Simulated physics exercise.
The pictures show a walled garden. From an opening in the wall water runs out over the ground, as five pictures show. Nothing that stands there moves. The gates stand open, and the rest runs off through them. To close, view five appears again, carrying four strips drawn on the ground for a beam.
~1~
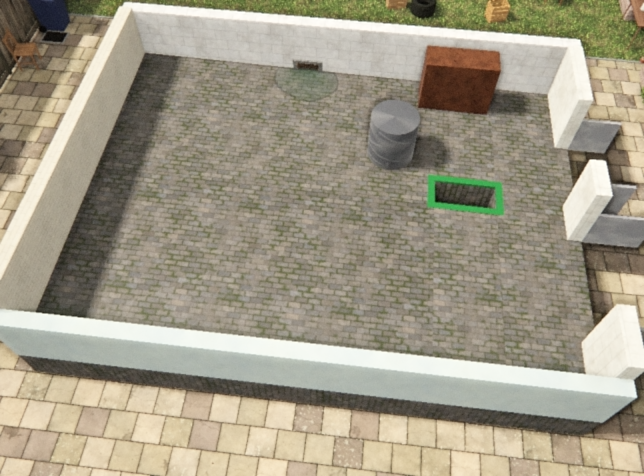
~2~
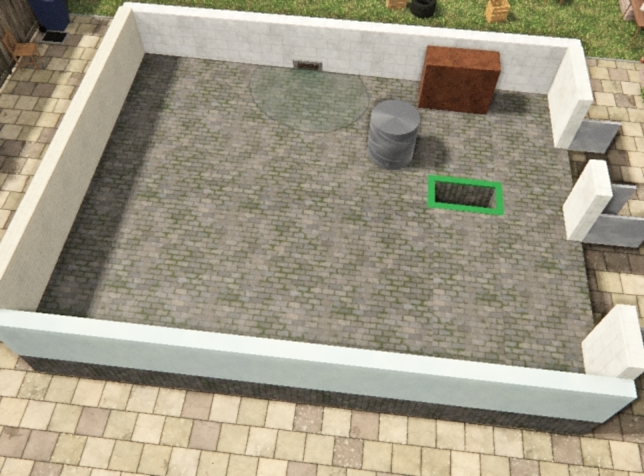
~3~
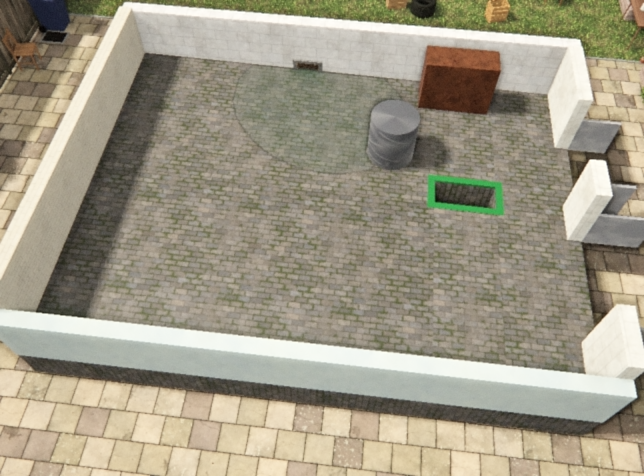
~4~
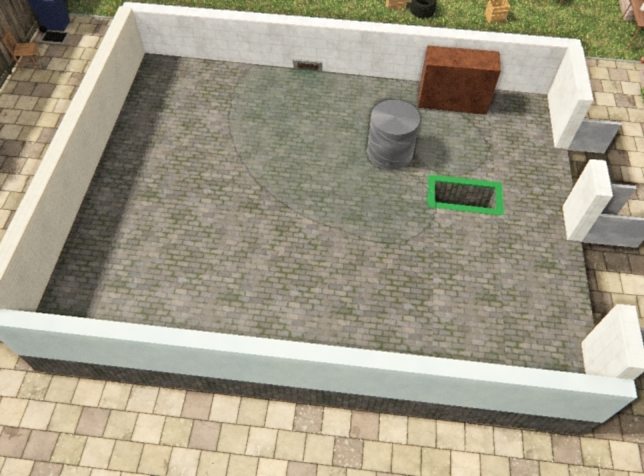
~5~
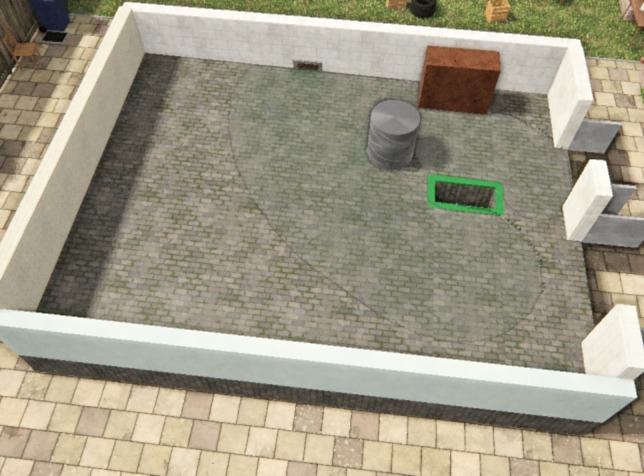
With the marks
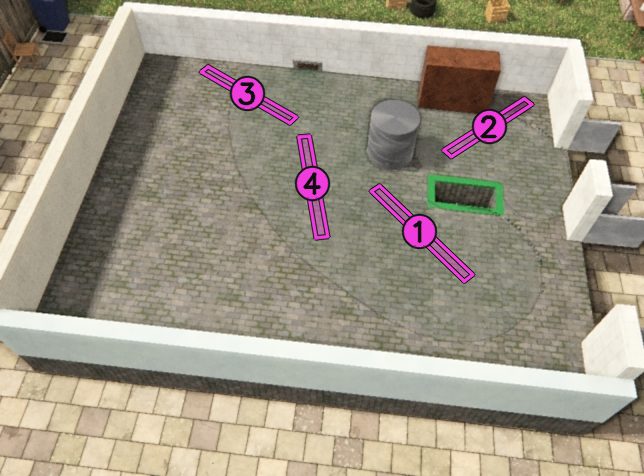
We see a walled, paved yard with a grey barrel, a rust-brown box and a green-edged gully as a faint wet patch spreads from the back wall, passing around the barrel toward the lower right and reaching the gully.
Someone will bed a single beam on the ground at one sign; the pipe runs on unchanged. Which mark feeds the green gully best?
I would pick position 2.
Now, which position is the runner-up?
The answer is 1.
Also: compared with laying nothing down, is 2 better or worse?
It is better.
On the marked copy, 1 from (375, 188) to (468, 277); 2 from (447, 153) to (528, 101); 3 from (204, 69) to (293, 120); 4 from (304, 136) to (321, 237).
With 1, about 17 % of the stream goes into the green gully, about 83 % out by the gates.
With 2, about 25 % of the stream goes into the green gully, about 75 % out by the gates.
With 3, about 13 % of the stream goes into the green gully, about 87 % out by the gates.
With 4, about 11 % of the stream goes into the green gully, about 89 % out by the gates.
